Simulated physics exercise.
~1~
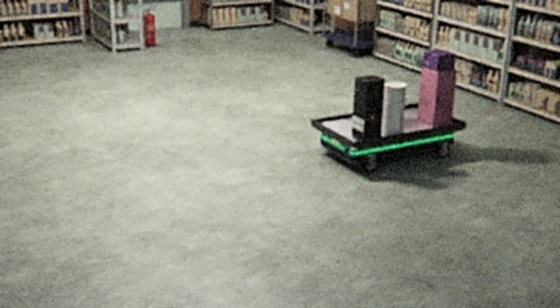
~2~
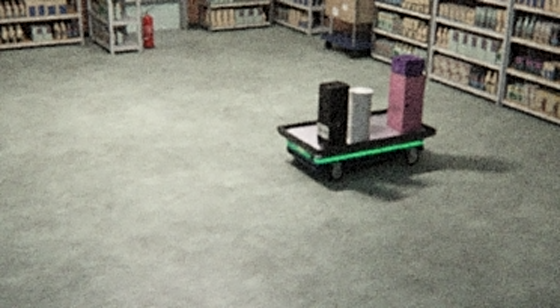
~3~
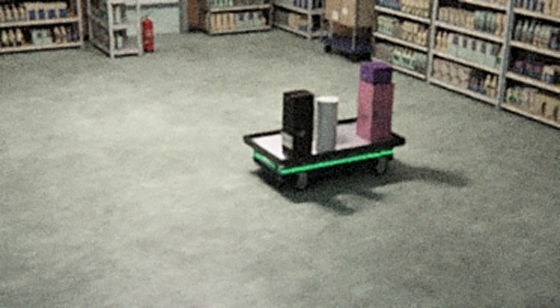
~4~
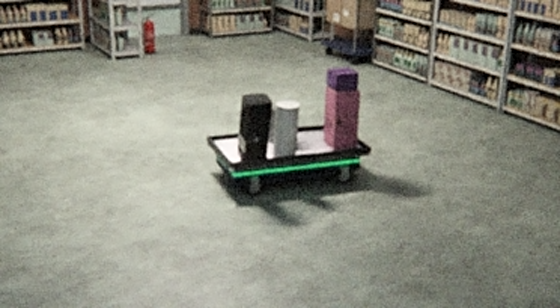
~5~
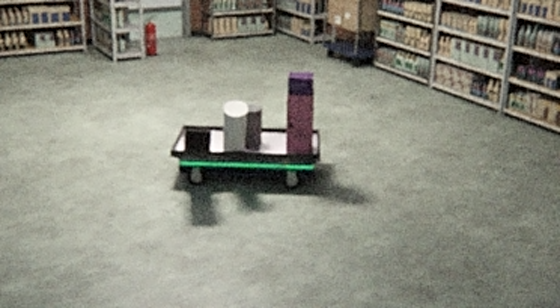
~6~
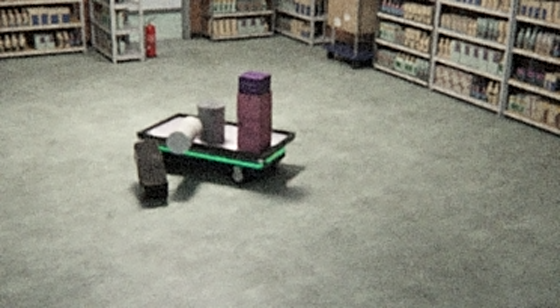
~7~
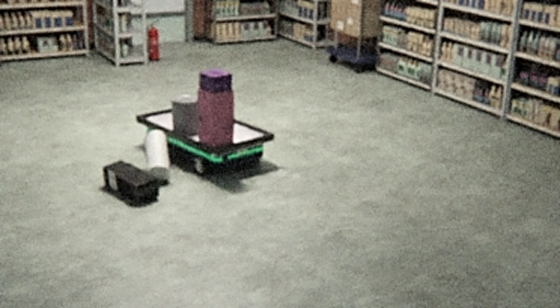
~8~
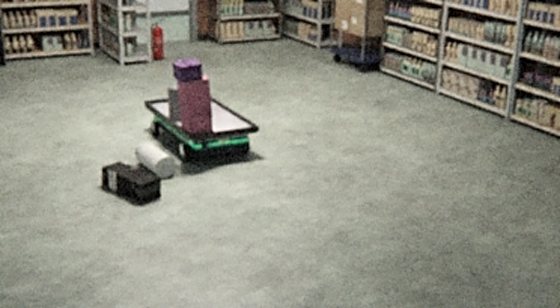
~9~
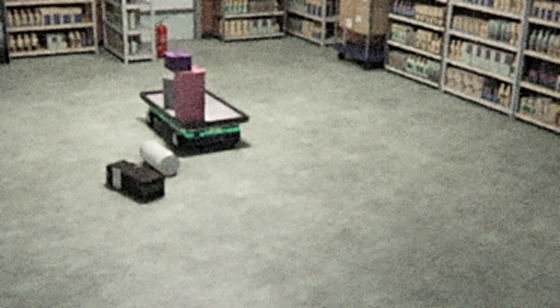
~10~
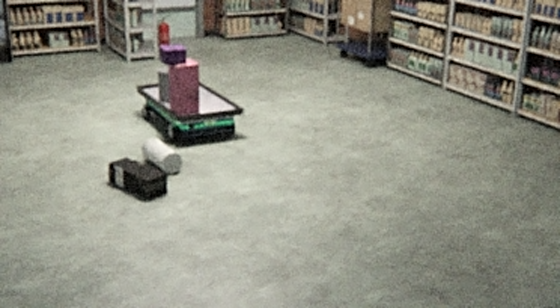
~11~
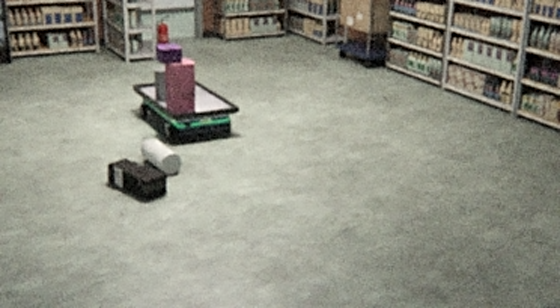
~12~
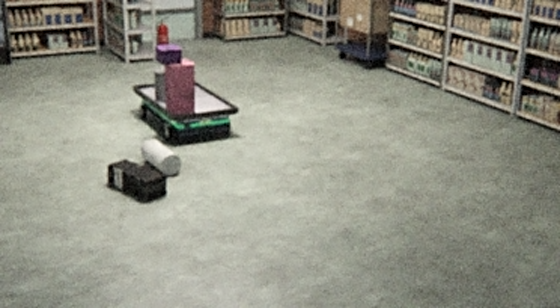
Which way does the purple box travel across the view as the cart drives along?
The purple box travels to the left, riding on the cart together with the pink box.
The footage shows a robot cart carrying upright items leftward across a warehouse floor, then turning away toward the back as a black box and a white canister fall off; it stops with the purple box, pink box and grey pail still aboard.
